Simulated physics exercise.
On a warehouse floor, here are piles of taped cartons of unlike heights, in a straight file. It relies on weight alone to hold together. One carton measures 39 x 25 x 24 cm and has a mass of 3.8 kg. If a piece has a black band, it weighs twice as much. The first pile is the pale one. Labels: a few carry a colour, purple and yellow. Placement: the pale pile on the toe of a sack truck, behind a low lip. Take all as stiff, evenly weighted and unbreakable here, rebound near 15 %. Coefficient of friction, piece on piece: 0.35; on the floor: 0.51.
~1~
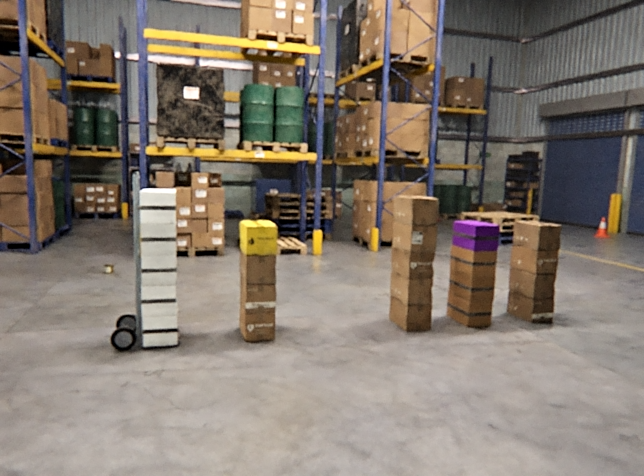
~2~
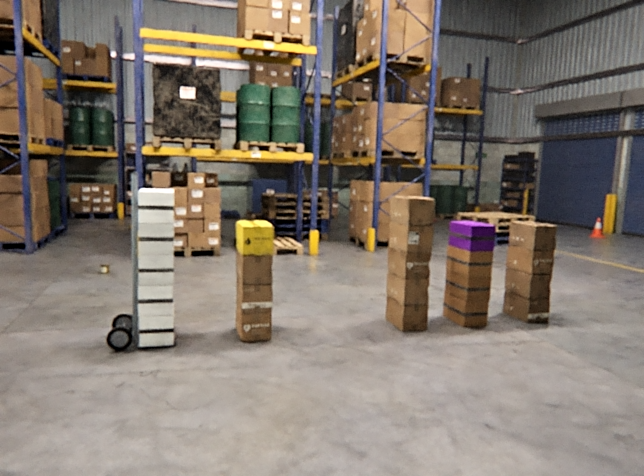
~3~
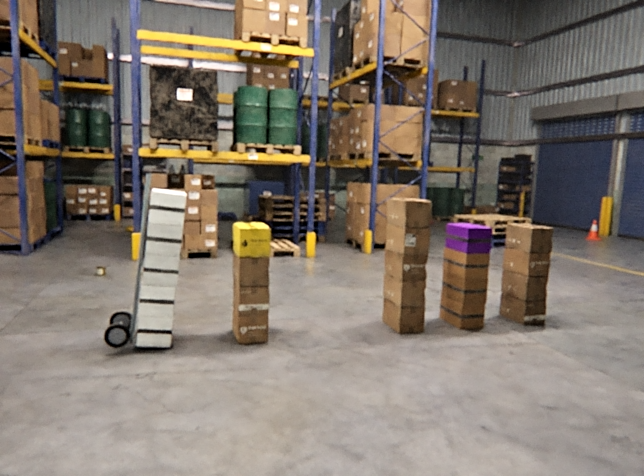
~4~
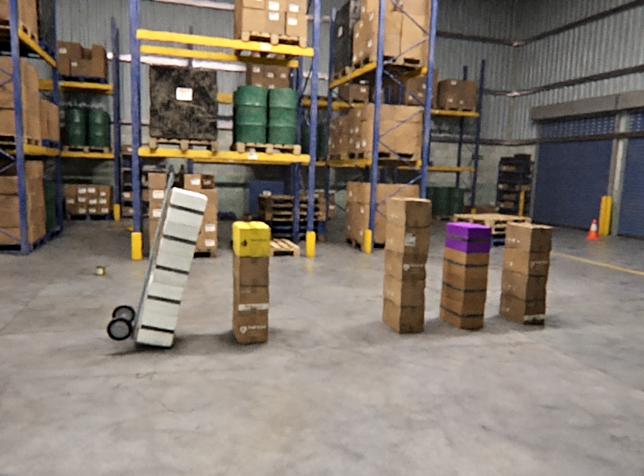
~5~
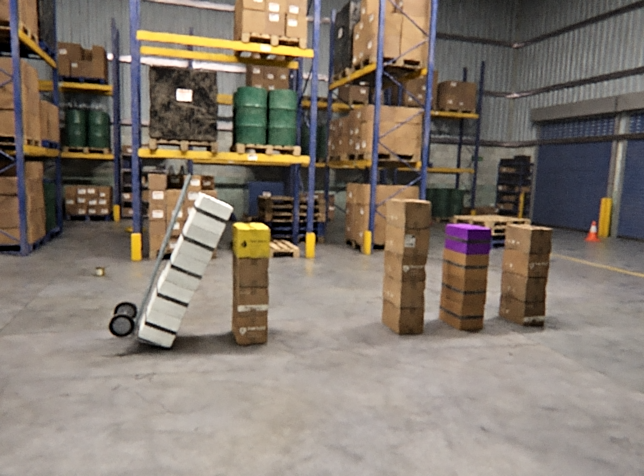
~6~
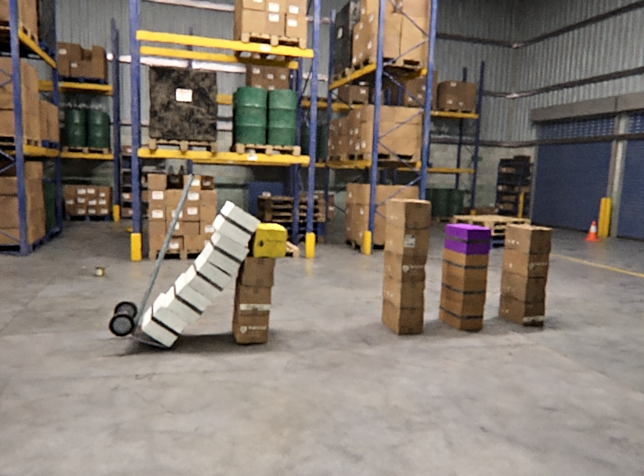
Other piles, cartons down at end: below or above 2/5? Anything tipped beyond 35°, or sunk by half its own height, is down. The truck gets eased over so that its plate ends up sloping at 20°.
Below 2/5.
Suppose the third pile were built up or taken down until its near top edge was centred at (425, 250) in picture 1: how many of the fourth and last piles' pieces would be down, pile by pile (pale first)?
You'd get fourth 0 and last 0.
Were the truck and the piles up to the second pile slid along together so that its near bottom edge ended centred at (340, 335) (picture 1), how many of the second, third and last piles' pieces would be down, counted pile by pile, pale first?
Down by pile: Second 4, third 4, last 0.
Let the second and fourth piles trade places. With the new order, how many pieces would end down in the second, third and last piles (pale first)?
After the swap, the second pile would have 4 down, the third 0 and the last 0.
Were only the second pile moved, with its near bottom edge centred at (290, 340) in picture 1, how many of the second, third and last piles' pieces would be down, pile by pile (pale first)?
Second 3, third 0, last 0 down.
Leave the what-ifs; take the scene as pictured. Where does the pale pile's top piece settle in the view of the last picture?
Look for the top piece around pixel (340, 297).
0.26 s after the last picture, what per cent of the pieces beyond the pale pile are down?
0 %.
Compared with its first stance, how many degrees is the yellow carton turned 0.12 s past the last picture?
Roughly 10°.
Then, 0.12 s later than the last frame, 5 of the pale pile down; none of the 17 other cartons down, 4 disturbed; yellow carton tilted 12°.
Then, 0.26 s later than the last frame, 5 of the pale pile down; none of the 17 other cartons down, 4 disturbed; yellow carton tilted 26°.
Then, 0.46 s later than the last frame, 5 of the pale pile down; 4 of the 17 other cartons down; yellow carton tilted 65°, 36 cm lower.
Then, 0.70 s later than the last frame, 5 of the pale pile down; 4 of the 17 other cartons down; yellow carton on its side.
When it is over, 5 of the pale pile down; 4 of the 17 other cartons down; yellow carton on its side; purple carton unmoved. That is 24 per cent. In pixels of the last frame, middles, yellow carton near (387, 317), purple carton near (467, 239).
